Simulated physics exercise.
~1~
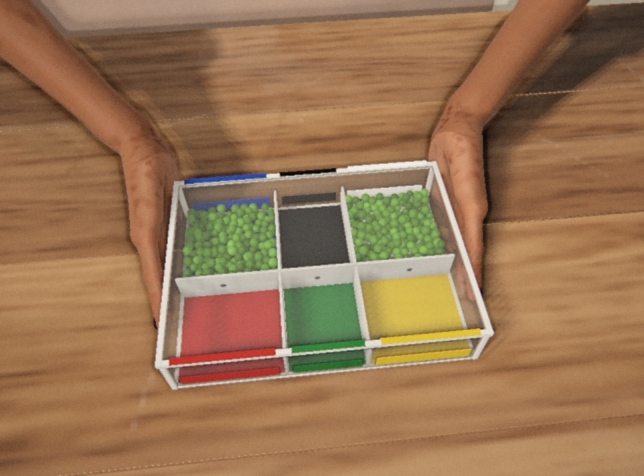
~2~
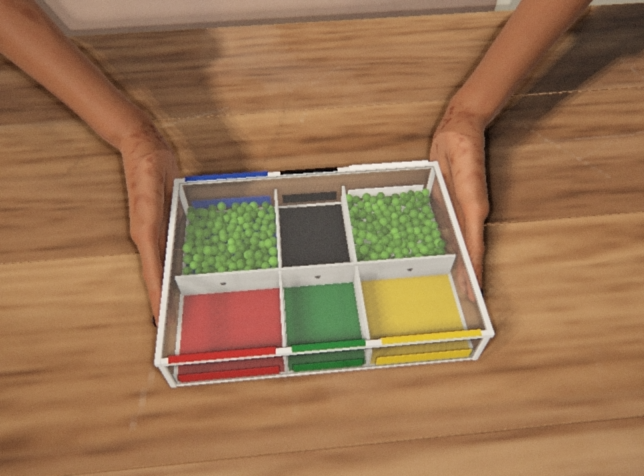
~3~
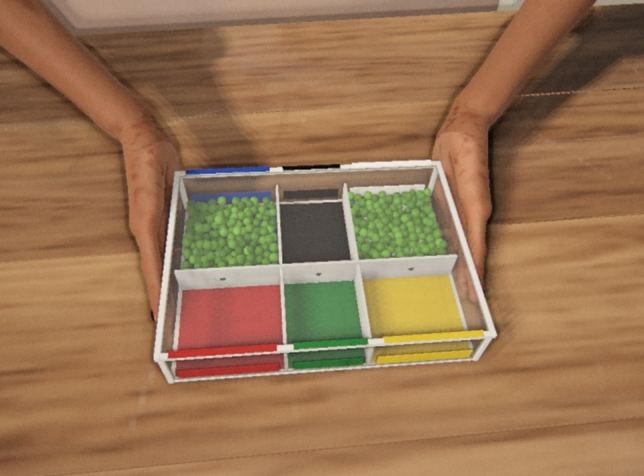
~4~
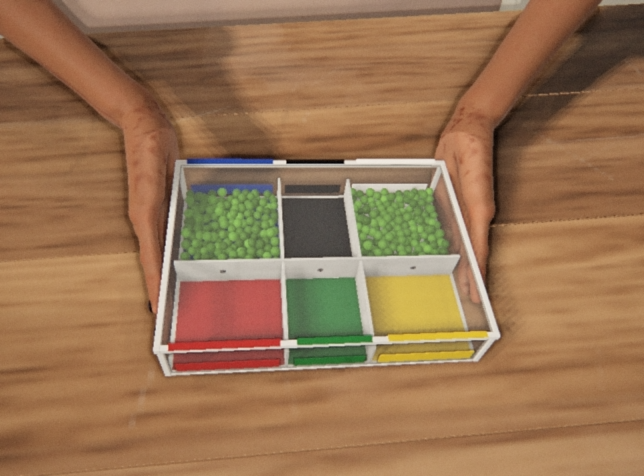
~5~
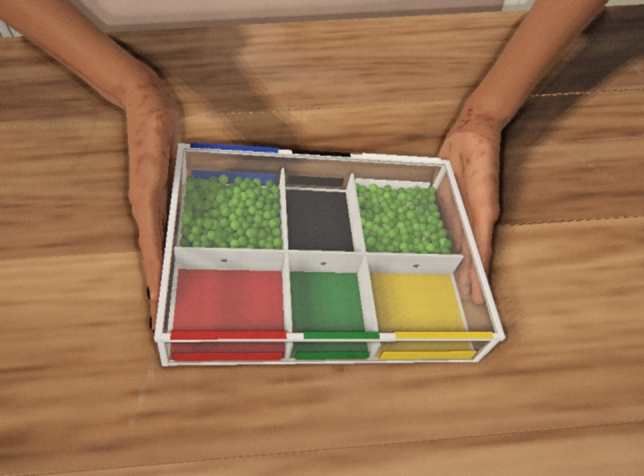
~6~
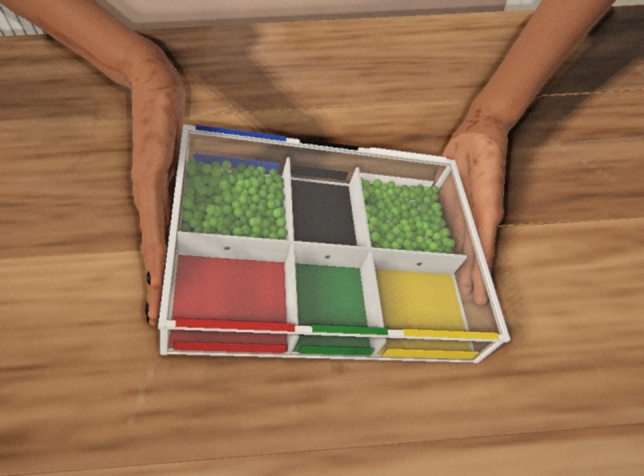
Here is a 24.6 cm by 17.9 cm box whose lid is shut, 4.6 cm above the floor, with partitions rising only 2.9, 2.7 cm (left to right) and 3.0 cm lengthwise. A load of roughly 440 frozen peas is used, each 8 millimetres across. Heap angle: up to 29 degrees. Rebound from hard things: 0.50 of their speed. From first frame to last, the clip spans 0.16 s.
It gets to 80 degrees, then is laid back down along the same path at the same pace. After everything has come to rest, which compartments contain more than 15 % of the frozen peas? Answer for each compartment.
My prediction: Red: Does not qualify, blue: Qualifies, green: Does not qualify, yellow: Does not qualify, white: Qualifies, black: Does not qualify.
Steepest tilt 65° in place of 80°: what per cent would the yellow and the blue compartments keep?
Result - yellow 0 percent; blue 30 percent.
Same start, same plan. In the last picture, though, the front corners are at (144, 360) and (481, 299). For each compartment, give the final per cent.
It comes out as red at 0 percent, blue at 65 percent, green at 0 percent, yellow at 0 percent, white at 20 percent and black at 10 percent.
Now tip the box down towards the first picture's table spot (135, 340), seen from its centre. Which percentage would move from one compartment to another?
Roughly 25 per cent.
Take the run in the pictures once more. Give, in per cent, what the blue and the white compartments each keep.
In the blue compartment 30 percent, in the white 60 percent.
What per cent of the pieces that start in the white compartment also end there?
100 %.
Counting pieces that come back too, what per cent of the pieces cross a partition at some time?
Estimate: Near 20 %.
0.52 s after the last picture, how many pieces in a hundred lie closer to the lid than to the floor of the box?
About 50 per cent.
Then, 0.52 s after the last picture, tilt 80 degrees; blue 40 %, white 50 %, black 5 %.
Then, 0.86 s after the last picture, tilt 35 degrees; blue 30 %, yellow 5 %, white 60 %, black 5 %.
Then, 1.30 s after the last picture, tilt 0 degrees; blue 30 %, yellow 5 %, white 60 %, black 5 %.
In the end, red 0 %, blue 30 %, green 0 %, yellow 5 %, white 60 %, black 5 %.
